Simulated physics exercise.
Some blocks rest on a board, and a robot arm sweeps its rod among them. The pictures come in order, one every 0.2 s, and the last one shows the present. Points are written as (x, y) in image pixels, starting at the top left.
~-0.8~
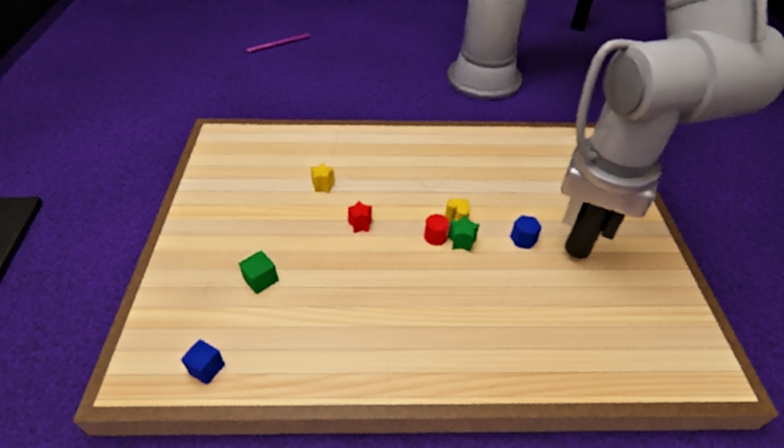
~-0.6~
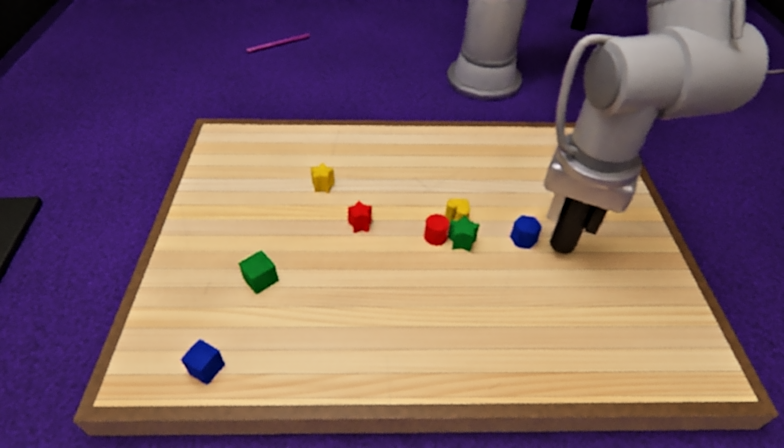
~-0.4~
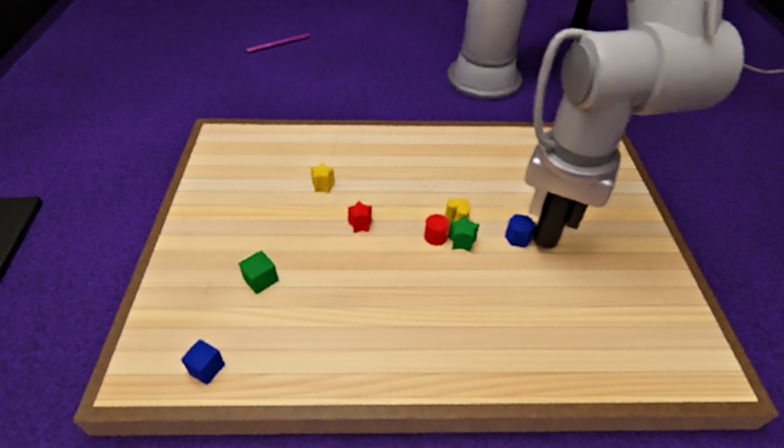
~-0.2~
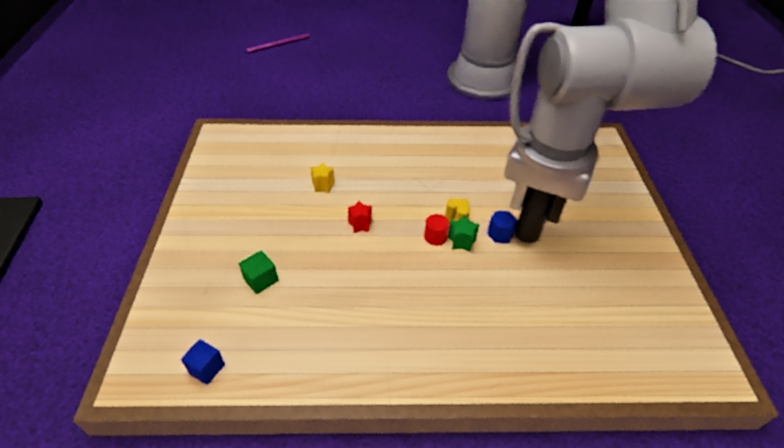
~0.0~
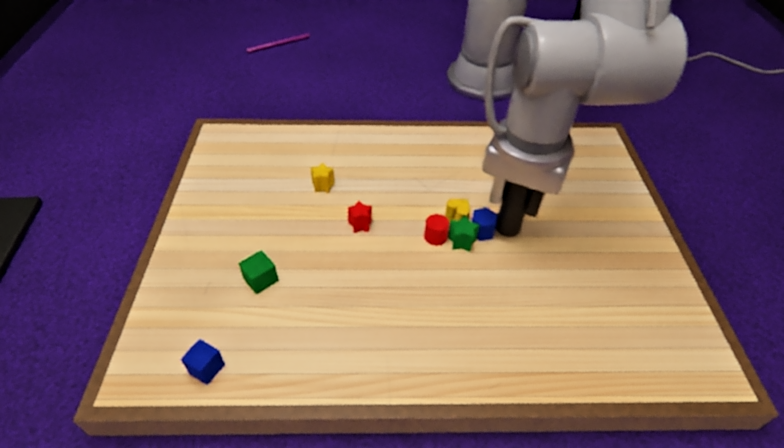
Robot arm sliding a small blue block leftward across a wooden board toward a cluster of yellow, green and red blocks.
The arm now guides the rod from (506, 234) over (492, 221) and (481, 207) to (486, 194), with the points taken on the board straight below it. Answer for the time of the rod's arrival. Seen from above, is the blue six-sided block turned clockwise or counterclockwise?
It swings round anticlockwise.
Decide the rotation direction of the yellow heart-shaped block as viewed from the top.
From the top, the block rotates clockwise.
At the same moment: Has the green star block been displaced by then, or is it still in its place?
Undisturbed, or as good as.
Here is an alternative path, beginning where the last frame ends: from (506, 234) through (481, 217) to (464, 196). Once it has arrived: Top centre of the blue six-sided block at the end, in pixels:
By then it is at (462, 209).
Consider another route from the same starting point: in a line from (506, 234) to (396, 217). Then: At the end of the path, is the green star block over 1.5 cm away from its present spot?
Yes, I think so.
What follows on the original path. Halfway along, rod (487, 207); yellow heart-shaped block (452, 204), turned 25° clockwise; blue six-sided block (473, 211), turned 50° anticlockwise.
At the end, rod (487, 188); yellow heart-shaped block (452, 204), turned 25° clockwise; green star block in place; blue six-sided block (473, 211), turned 50° anticlockwise.
